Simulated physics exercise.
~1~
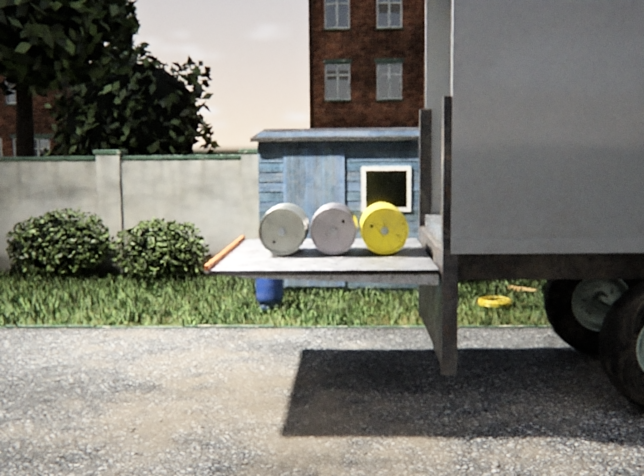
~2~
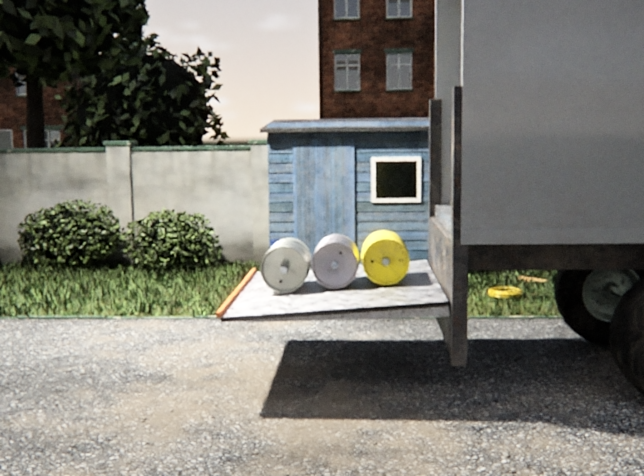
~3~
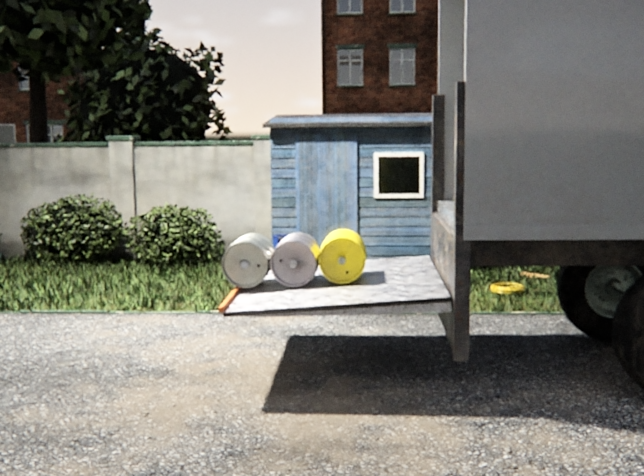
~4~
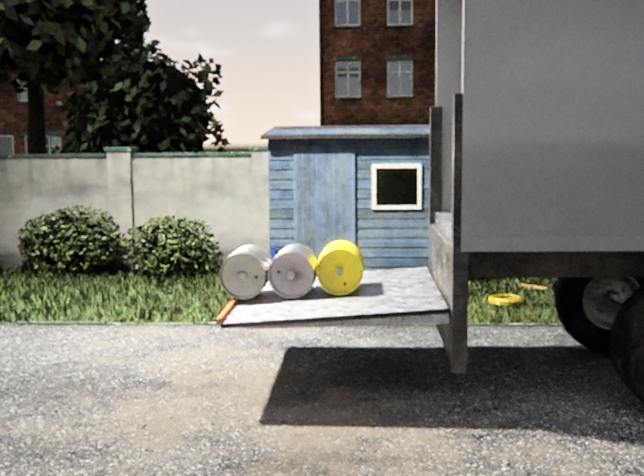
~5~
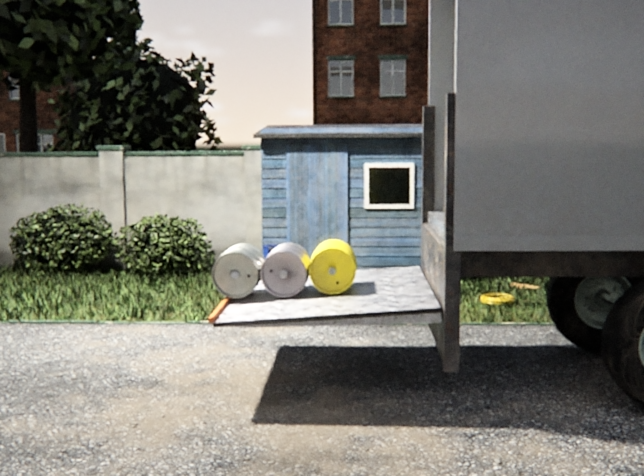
Three kegs, the last one yellow, rolling left as a lorry's tail platform lowers and tilts, then resting near its edge stop.
